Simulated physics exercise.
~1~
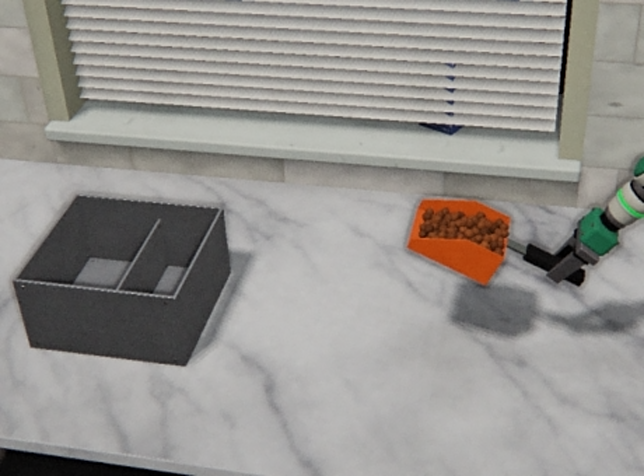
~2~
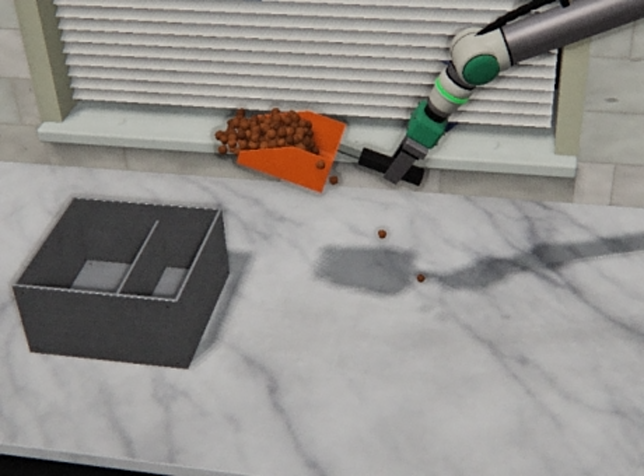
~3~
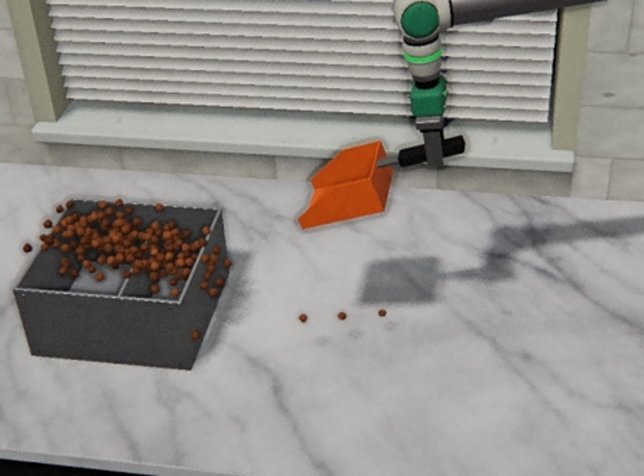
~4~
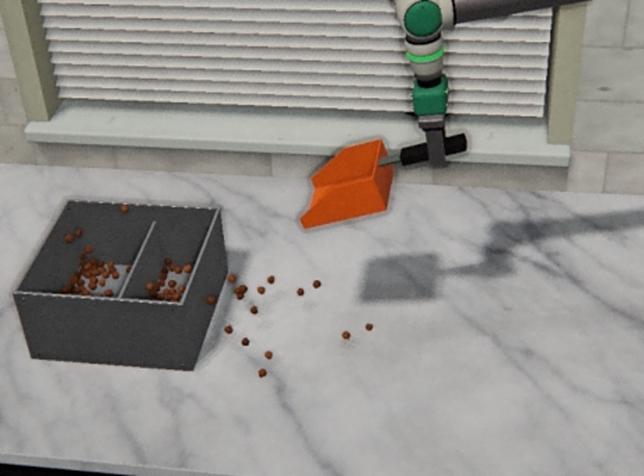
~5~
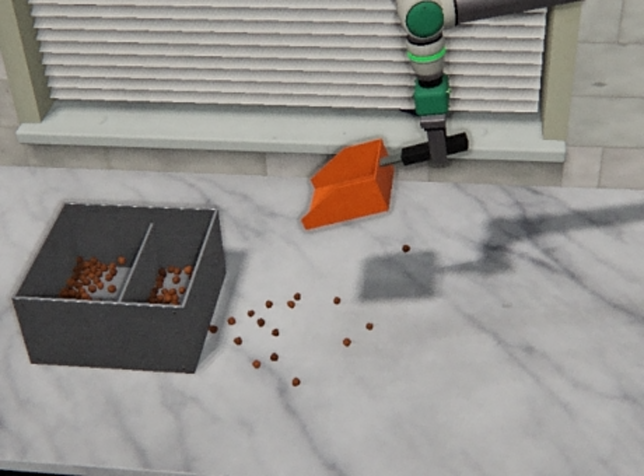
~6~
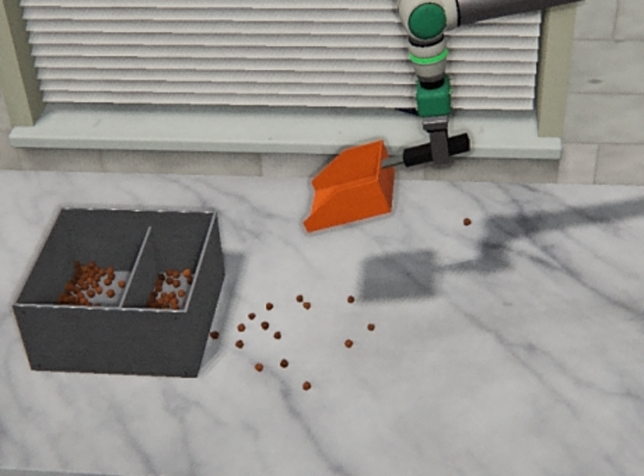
A robot arm with green joints holds an orange scoop heaped with brown hazelnuts at the right of a white marble counter, seen from slightly above, with window blinds behind. An open dark grey box, divided by a cross wall, stands at the left. The arm lifts the scoop up and leftward, and a few nuts drop. It then draws back a little and tips forward, flinging the load in a loose cloud over the box. Most nuts settle in its two parts, more in the left one, while others scatter and roll across the counter as the emptied scoop hangs still.
